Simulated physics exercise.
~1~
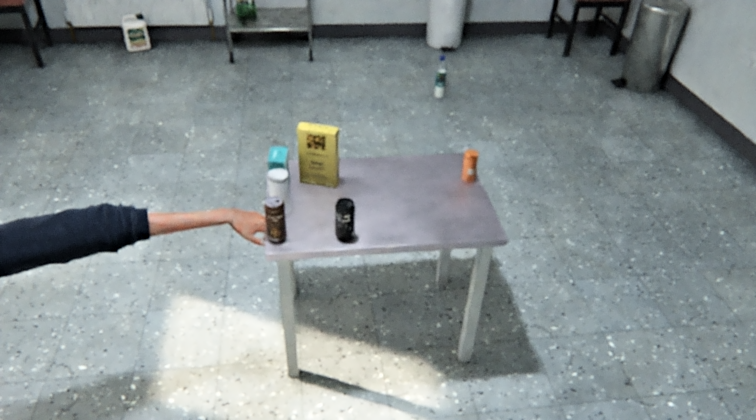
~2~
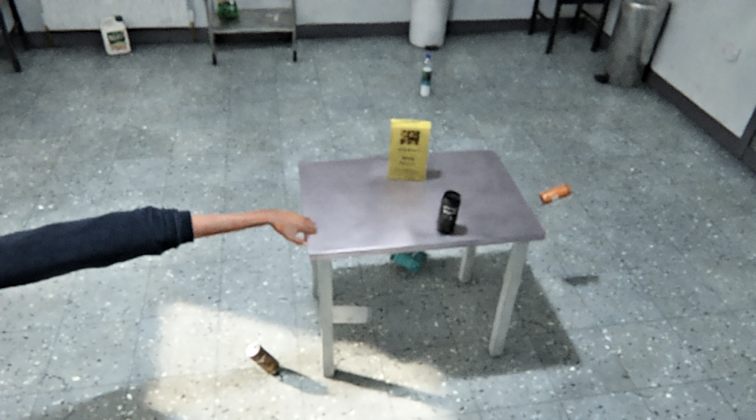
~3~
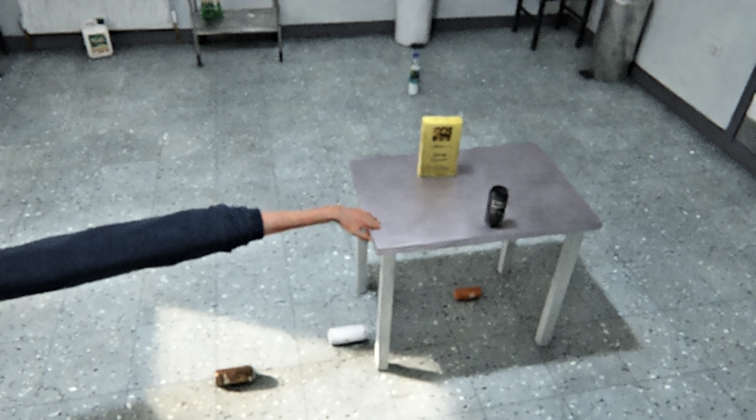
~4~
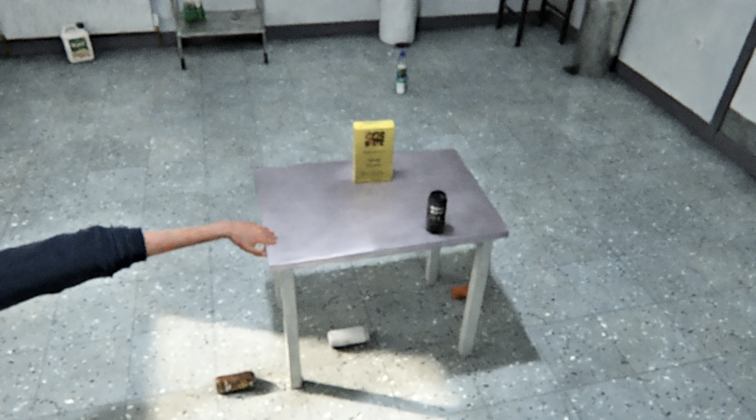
The clip opens with a dark-sleeved arm reaching to the left edge of a light work table holding a yellow packet, a turquoise packet, a white jar, an orange shaker, and a brown and a black can. The table jolts to the right, and the brown can, white jar and turquoise packet drop off the left side while the orange shaker tips off the right. The table travels farther right with the hand at its edge, then comes back left. At the end, the yellow packet and black can still stand on top, while the jar, brown can and shaker lie on the floor.
